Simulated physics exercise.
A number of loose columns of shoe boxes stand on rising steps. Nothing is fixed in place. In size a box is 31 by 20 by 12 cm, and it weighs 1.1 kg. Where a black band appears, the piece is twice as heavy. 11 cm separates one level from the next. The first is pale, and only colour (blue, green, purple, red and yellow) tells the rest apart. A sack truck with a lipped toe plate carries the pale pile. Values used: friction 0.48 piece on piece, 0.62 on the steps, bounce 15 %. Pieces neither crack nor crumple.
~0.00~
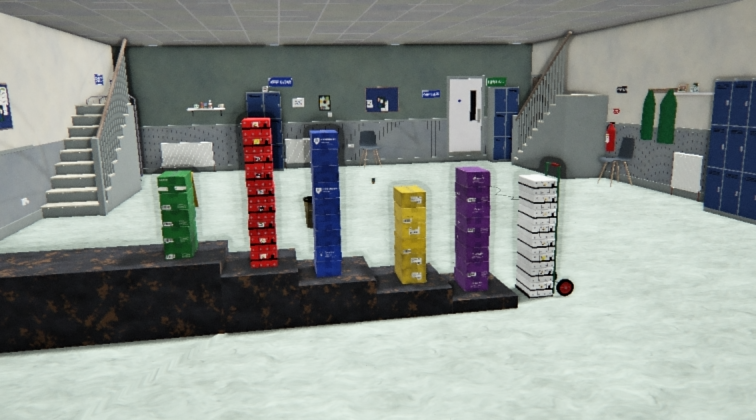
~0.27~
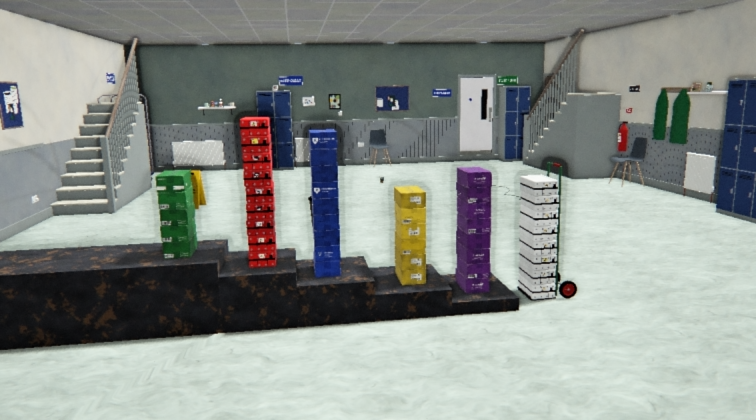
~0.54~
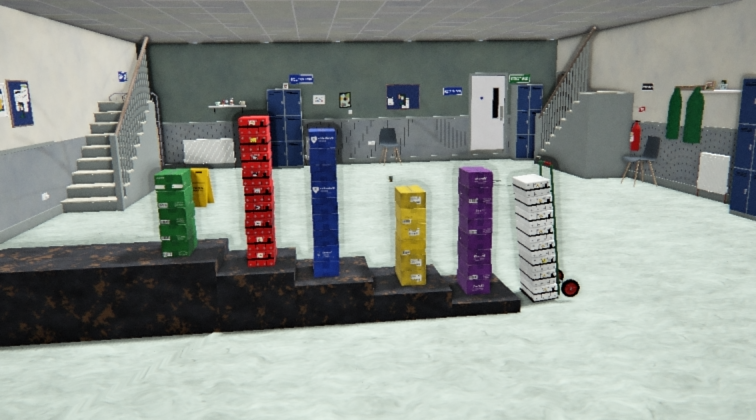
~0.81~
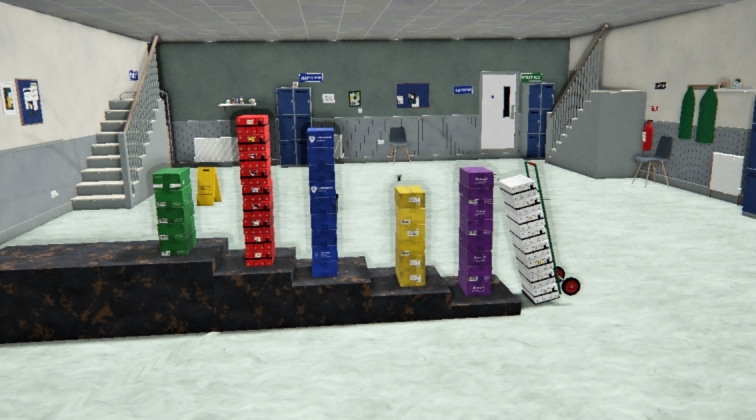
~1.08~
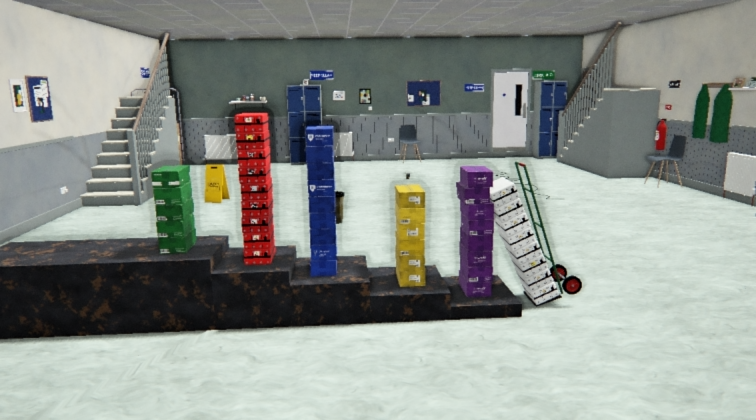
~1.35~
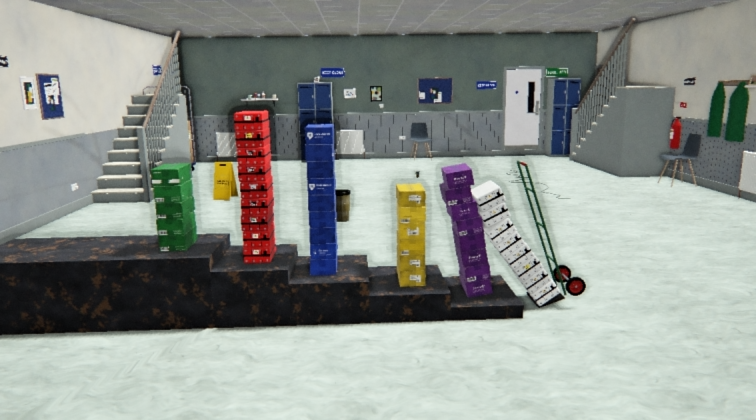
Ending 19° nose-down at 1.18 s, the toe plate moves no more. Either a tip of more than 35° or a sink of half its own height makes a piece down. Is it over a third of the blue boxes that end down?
No, fewer than a third.
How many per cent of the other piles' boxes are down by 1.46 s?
It's 0 percent at that point.
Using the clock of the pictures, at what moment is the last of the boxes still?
Around 2.5 s.
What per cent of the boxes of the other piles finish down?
Estimate: About 35% of them.
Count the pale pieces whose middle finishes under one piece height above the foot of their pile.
The count is 1.
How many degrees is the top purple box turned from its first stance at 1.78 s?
Rotation: Approx. 20°.
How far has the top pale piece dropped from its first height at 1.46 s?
10 cm.
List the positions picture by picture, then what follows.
In the first frame (pixels give the middle of a visible side; the camera moves round a little), truck frame (558, 192) 0° forward; top blue box (325, 141); top purple box (479, 179); none of the others has stirred.
Truck frame (560, 193) 1° forward; top blue box (324, 141), in the second frame.
Truck frame (553, 192) 6° forward, top of the pale pile leaning 6°; top blue box (323, 140); none of the others has stirred, in the third frame.
Truck frame (541, 192) 13° forward, top of the pale pile leaning 14°; top blue box (321, 139); none of the others has stirred, in the fourth frame.
Truck frame (532, 193) 18° forward, top of the pale pile leaning 23°; top blue box (319, 138); one has shifted, in the fifth frame.
Truck frame (534, 192) 19° forward, top of the pale pile leaning 26°; top blue box (319, 136); top purple box (460, 179) 10° from how it stood; steepest lean 10°, the box at (470, 227); movement in 8 of them, in the sixth frame.
After 1.46 s, 8 of the pale pile down; none of the 9 blue boxes down (0 of 37 in all colours); top blue box unmoved; top purple box 17° from how it stood.
After 1.62 s, 8 of the pale pile down; none of the 9 blue boxes down (0 of 37 in all colours); top blue box unmoved; top purple box 24° from how it stood, 43 mm lower.
After 1.78 s, 8 of the pale pile down; none of the 9 blue boxes down (8 of 37 in all colours); top blue box unmoved; top purple box 20° from how it stood, 11 cm lower.
After 2.02 s, 8 of the pale pile down; none of the 9 blue boxes down (13 of 37 in all colours); top blue box 17 mm from its place; top purple box 43° from how it stood, 30 cm lower.
In the end (2.8 s), 8 of the pale pile down; none of the 9 blue boxes down (13 of 37 in all colours); top blue box 6° from how it stood; top purple box 49° from how it stood, 32 cm lower. That is 0 per cent. From the last view, middles, top blue box near (303, 134), top purple box near (367, 219).
